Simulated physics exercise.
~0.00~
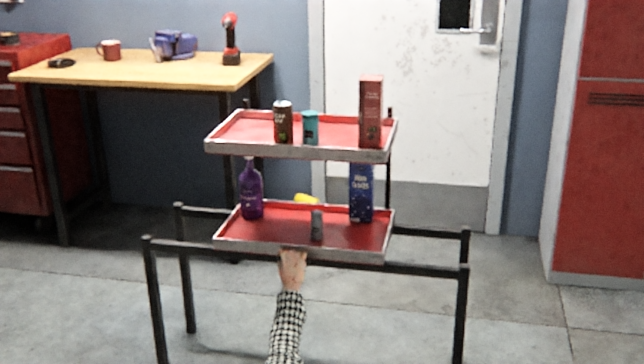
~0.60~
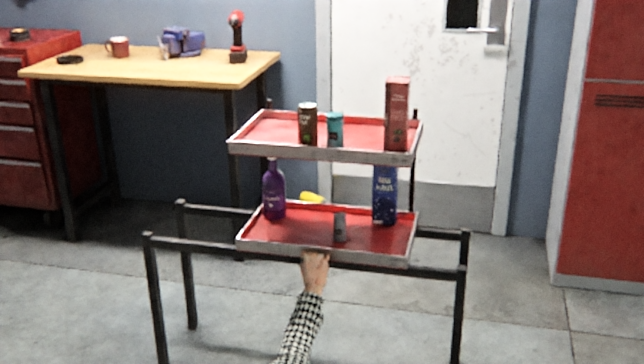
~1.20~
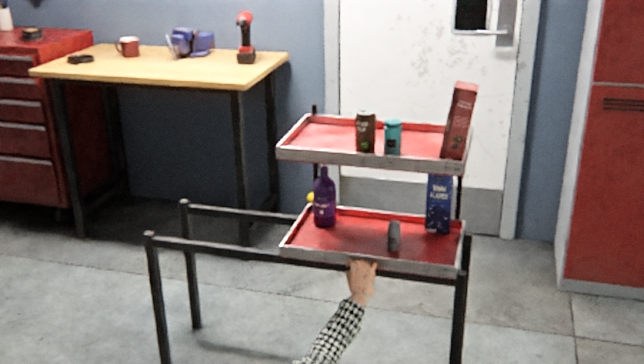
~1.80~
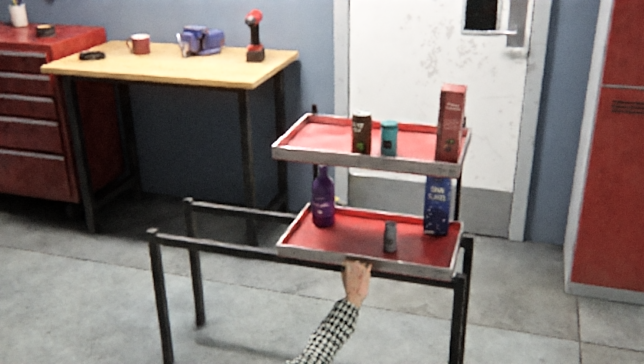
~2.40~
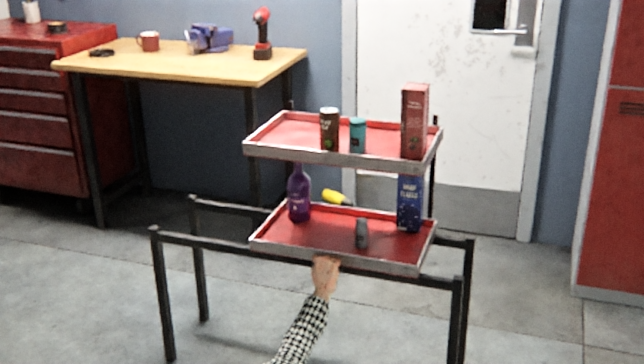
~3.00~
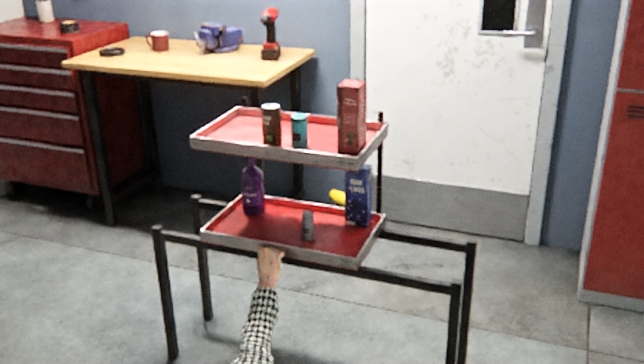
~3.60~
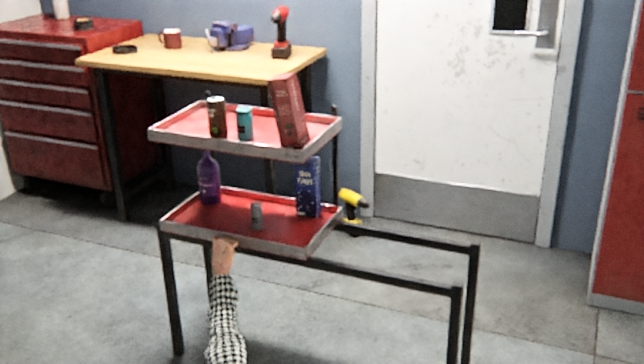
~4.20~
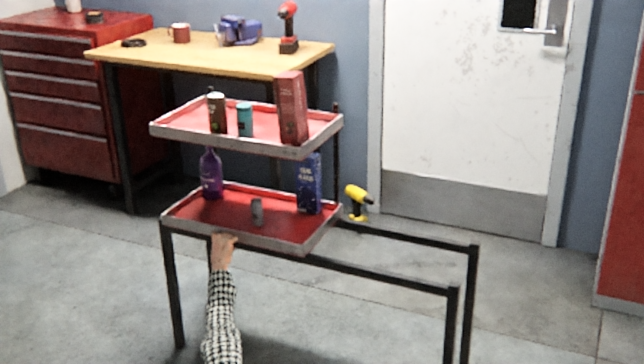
In a workshop, a hand slides a loaded two-level tray right, then left, everything staying aboard.
